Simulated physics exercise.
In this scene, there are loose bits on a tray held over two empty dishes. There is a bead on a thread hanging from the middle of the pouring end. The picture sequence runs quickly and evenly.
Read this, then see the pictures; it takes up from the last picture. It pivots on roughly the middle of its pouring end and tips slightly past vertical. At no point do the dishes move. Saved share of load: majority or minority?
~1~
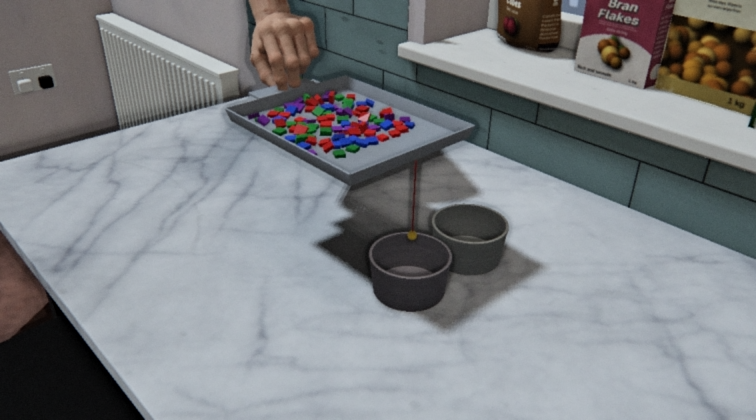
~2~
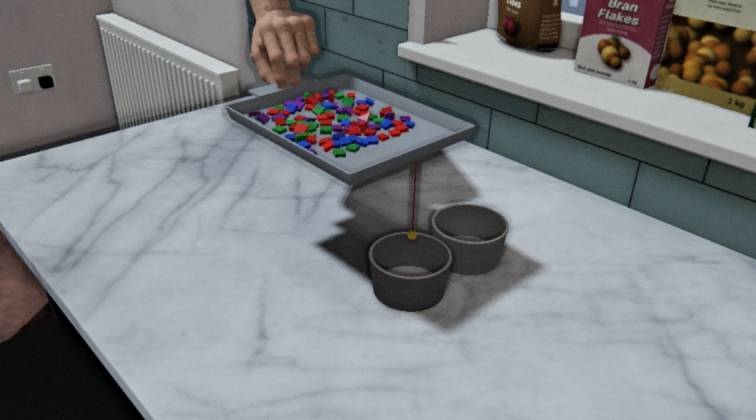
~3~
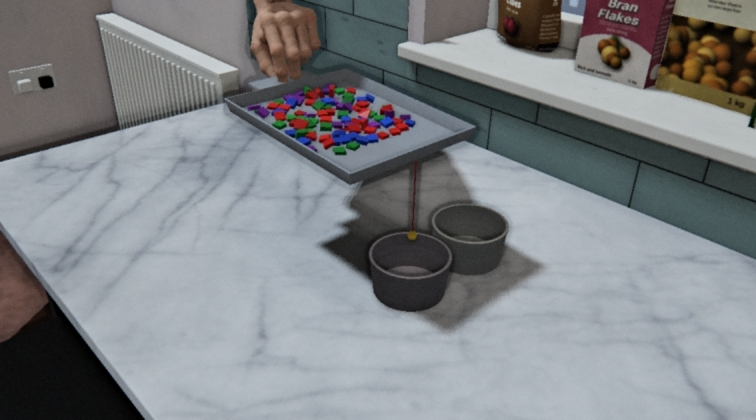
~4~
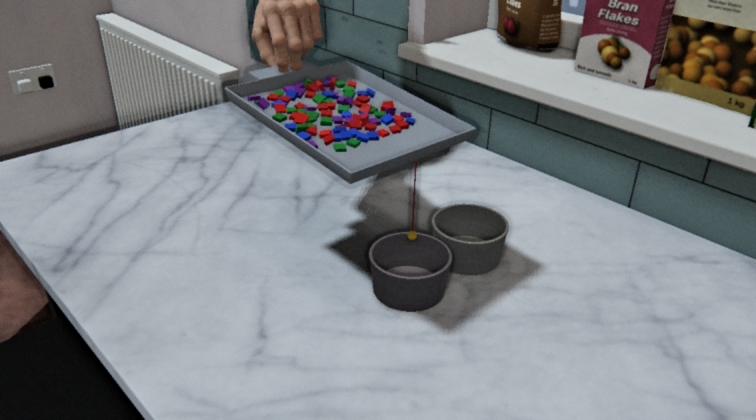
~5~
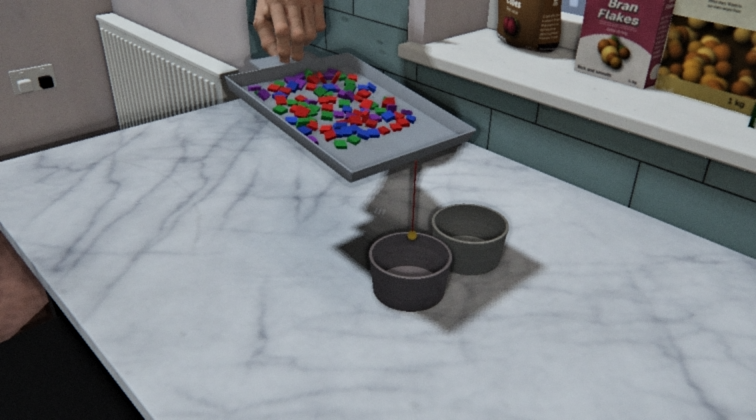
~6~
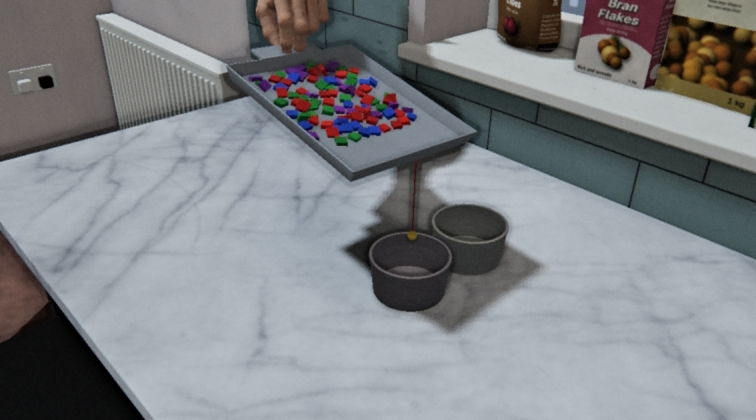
Majority.
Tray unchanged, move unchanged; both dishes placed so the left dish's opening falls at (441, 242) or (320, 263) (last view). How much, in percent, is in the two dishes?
Respectively 60 % and 0 %.
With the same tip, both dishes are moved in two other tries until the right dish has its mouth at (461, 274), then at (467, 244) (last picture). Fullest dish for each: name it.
First the right-hand dish, then the dish on the right.
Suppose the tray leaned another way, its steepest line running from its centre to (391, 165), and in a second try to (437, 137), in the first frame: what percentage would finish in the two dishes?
Respectively close to 30 and 80 in a hundred.
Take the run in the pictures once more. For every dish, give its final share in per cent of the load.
Left dish near 10 in a hundred; right dish near 60.
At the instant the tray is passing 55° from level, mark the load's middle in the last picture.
Its middle sits at about pixel (424, 123).
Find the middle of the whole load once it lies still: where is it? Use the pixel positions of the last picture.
Near (469, 259).
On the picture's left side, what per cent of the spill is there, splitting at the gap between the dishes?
Looks like close to 20 per cent of it.
Shortly afterwards, tray tipped steeply; the whole lot on the tray.
Next, tray tipped right over; near two thirds on the tray; only a few in the left dish; near a quarter in the right dish; only a few outside both; a little in the air.
Some moments later, tray tipped past a quarter turn; a little in the left dish; near two thirds in the right dish; near a quarter outside both.
In the end, tray tipped past a quarter turn; a little in the left dish; near two thirds in the right dish; near a quarter outside both.
